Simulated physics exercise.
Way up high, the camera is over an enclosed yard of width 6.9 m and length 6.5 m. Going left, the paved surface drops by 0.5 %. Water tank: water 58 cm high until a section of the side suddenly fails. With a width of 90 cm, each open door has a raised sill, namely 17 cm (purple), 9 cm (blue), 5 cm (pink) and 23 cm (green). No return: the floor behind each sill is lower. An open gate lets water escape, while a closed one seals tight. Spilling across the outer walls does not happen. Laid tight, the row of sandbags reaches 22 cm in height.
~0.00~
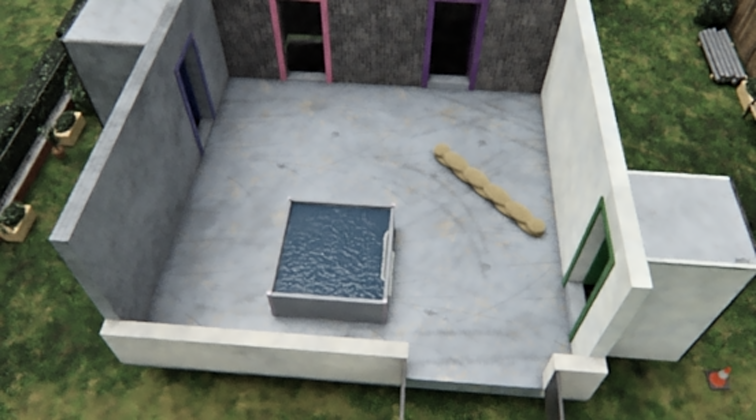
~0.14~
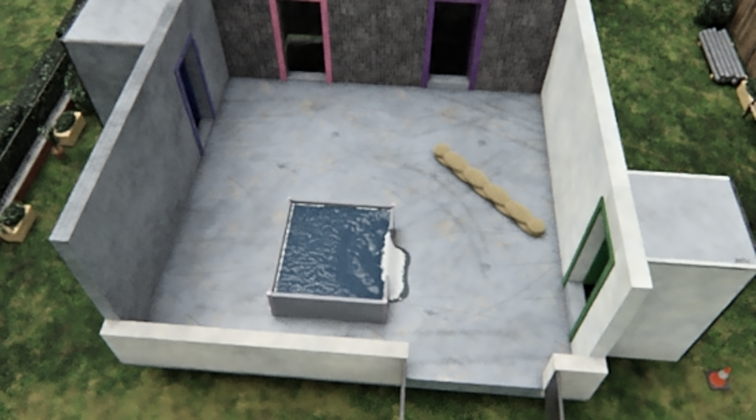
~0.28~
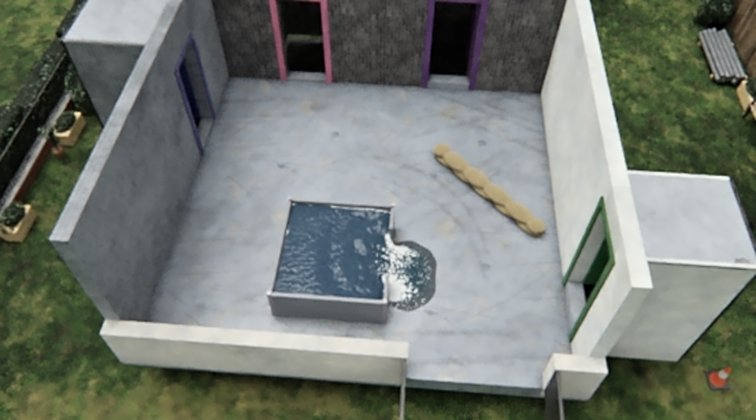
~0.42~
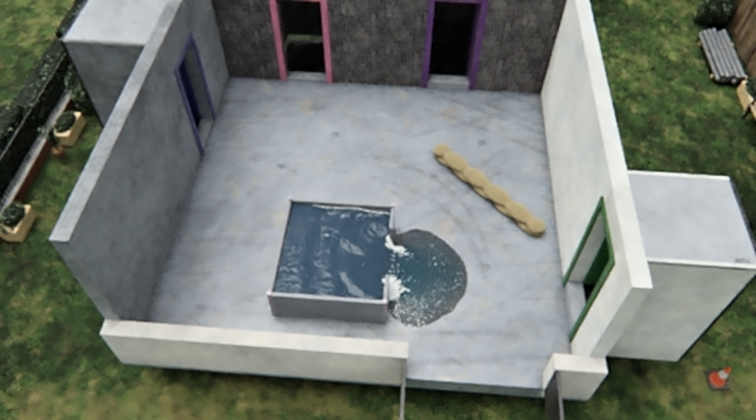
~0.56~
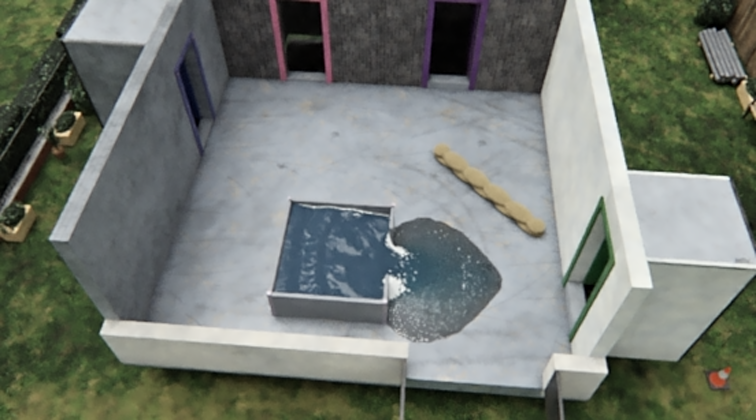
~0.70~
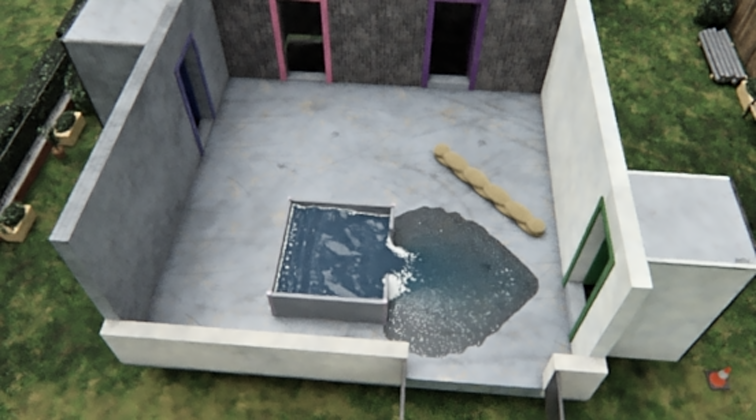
Water pours from the right side of a square tank and spreads across the paved yard.
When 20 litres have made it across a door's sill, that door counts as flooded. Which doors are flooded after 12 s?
As I see it, purple door: Fails to top it; blue door: Fails to top it; pink door: Fails to top it; green door: Fails to top it.
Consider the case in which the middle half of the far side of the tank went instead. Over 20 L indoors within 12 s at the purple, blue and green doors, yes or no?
Result: Purple limit not passed, blue limit not passed, green limit not passed.
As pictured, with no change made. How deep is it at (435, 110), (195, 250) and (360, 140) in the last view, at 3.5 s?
Taking the spots in order: 0 cm, 0 cm, 0 cm.
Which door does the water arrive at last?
Blue.
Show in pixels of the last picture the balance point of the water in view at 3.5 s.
Around (422, 268).
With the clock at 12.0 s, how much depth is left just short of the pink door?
About 3.0 cm.
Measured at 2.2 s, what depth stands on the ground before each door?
In cm: Purple 0, blue 0, pink 0, green 23.
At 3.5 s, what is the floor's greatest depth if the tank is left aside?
I'd say near 20 centimetres.
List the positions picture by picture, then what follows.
The first frame shows still water, 58 cm deep, in the water tank at (335, 250).
In the second frame, the front is at (398, 298), 0.5 m from the gap at (387, 266); 0.2 m2 of floor is under water; 58 cm left at the back of the water tank.
In the third frame, water pours out at (387, 267) and has run 0.8 m, to (427, 297); typically 9 cm deep outside, 58 cm at the water tank's back.
In the fourth frame, water pours out at (387, 267) and has run 1.3 m, to (463, 284); typically 7 cm deep outside, 58 cm at the water tank's back.
In the fifth frame, the front is at (495, 287), 1.8 m from the gap at (387, 267); 2.8 m2 of floor is under water; 57 cm left at the back of the water tank.
In the sixth frame, water pours out at (387, 266) and has run 2.4 m, to (530, 289); typically 4 cm deep outside, 50 cm at the water tank's back.
After 1.4 s water covers 20 % of the floor and is deepest (34 cm) near (393, 274); purple door not reached, blue door not reached, pink door not reached, green door 21 cm at the sill, 0 L in.
After 2.2 s water covers 20 % of the floor and is deepest (27 cm) near (557, 343); purple door not reached, blue door not reached, pink door not reached, green door 23 cm at the sill, 0 L in.
After 3.5 s water covers 35 % of the floor and is deepest (20 cm) near (393, 274); purple door not reached, blue door not reached, pink door not reached, green door 16 cm at the sill, 0 L in.
After 7.0 s water covers 55 % of the floor and is deepest (10 cm) near (393, 274); purple door 2 cm at the sill, 0 L in, blue door not reached, pink door not reached, green door 9 cm at the sill, 0 L in.
After 12.0 s water covers 75 % of the floor and is deepest (6 cm) near (222, 99); purple door 2 cm at the sill, 0 L in, blue door 5 cm at the sill, 0 L in, pink door 3 cm at the sill, 0 L in, green door 4 cm at the sill, 0 L in.
